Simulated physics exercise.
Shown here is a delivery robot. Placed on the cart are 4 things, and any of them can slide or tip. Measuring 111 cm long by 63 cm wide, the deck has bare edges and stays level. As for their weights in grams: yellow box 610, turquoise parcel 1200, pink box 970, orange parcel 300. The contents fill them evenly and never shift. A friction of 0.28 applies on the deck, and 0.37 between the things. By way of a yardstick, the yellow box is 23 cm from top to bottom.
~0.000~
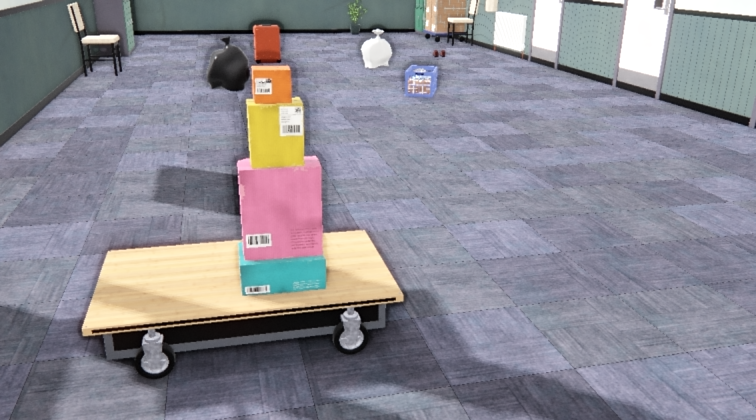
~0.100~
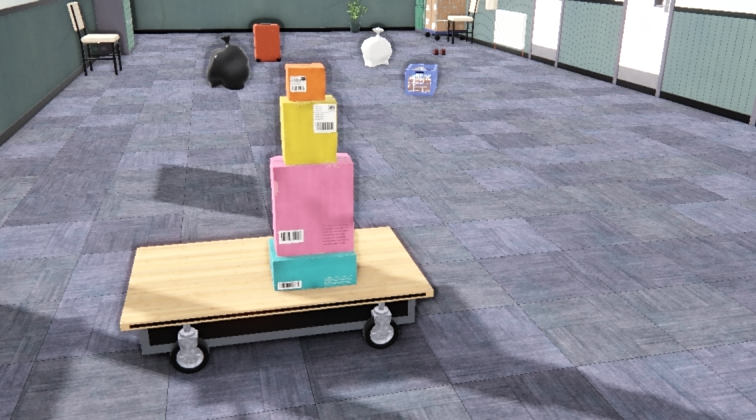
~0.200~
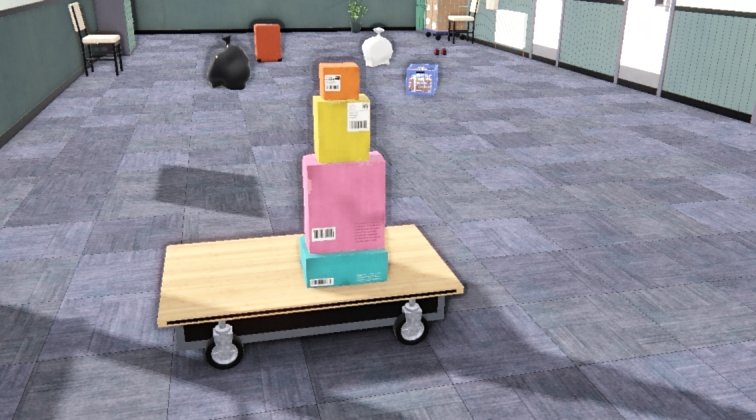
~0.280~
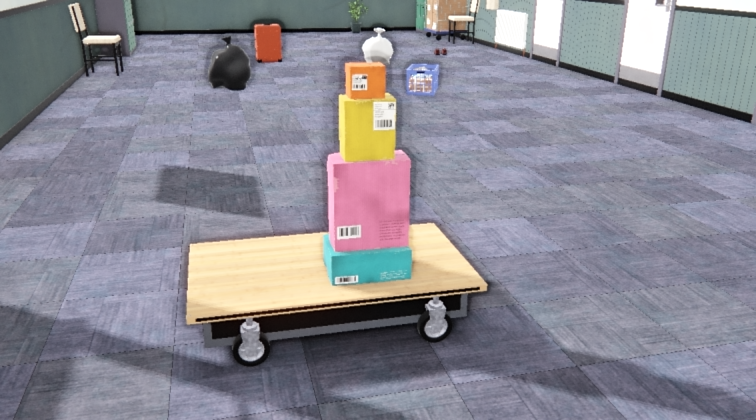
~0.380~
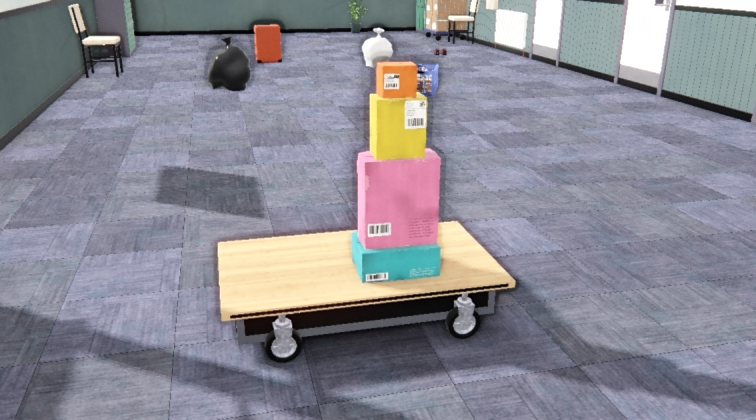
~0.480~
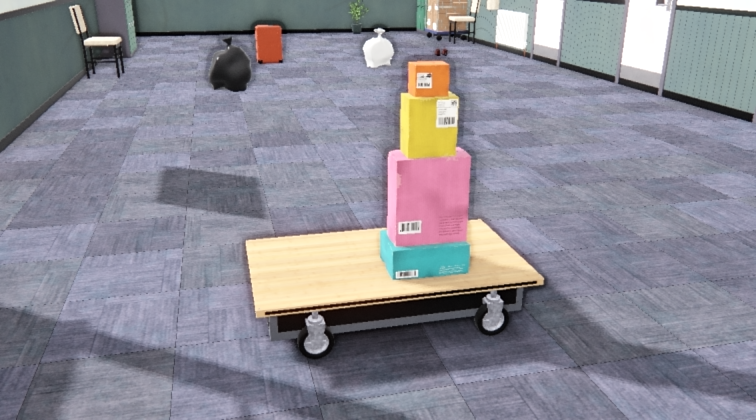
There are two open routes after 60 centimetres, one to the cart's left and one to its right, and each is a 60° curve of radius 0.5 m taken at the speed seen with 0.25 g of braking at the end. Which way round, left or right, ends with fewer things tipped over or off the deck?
Right.
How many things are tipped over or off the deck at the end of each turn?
Results - left: 4, right: 3.
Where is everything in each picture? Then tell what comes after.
In the first frame, cart 0 cm along; yellow box (276, 133); turquoise parcel (282, 265).
In the second frame, cart 12 cm along; pink box (312, 204); orange parcel (305, 82).
In the third frame, cart 24 cm along; pink box (344, 202); orange parcel (339, 81).
In the fourth frame, cart 34 cm along; pink box (368, 200); orange parcel (365, 81).
In the fifth frame, cart 46 cm along; pink box (398, 198); orange parcel (397, 80).
In the sixth frame, cart 58 cm along; yellow box (429, 125); turquoise parcel (424, 252).
Turning left. Around 0.88 s, cart 106 cm along, turned 35°; yellow box, pink box and orange parcel now off the deck; turquoise parcel shifted 18 cm near (512, 221).
Around 1.08 s, cart 130 cm along, turned 57°; turquoise parcel now off the deck.
Around 1.38 s, cart 161 cm along, turned 60°.
Finally (2.1 s), off the deck, yellow box, turquoise parcel, pink box and orange parcel. In the last view, yellow box near (668, 236).
Turning right instead, yellow box, pink box and orange parcel tipped over or off the deck, 3 of 4 in all.
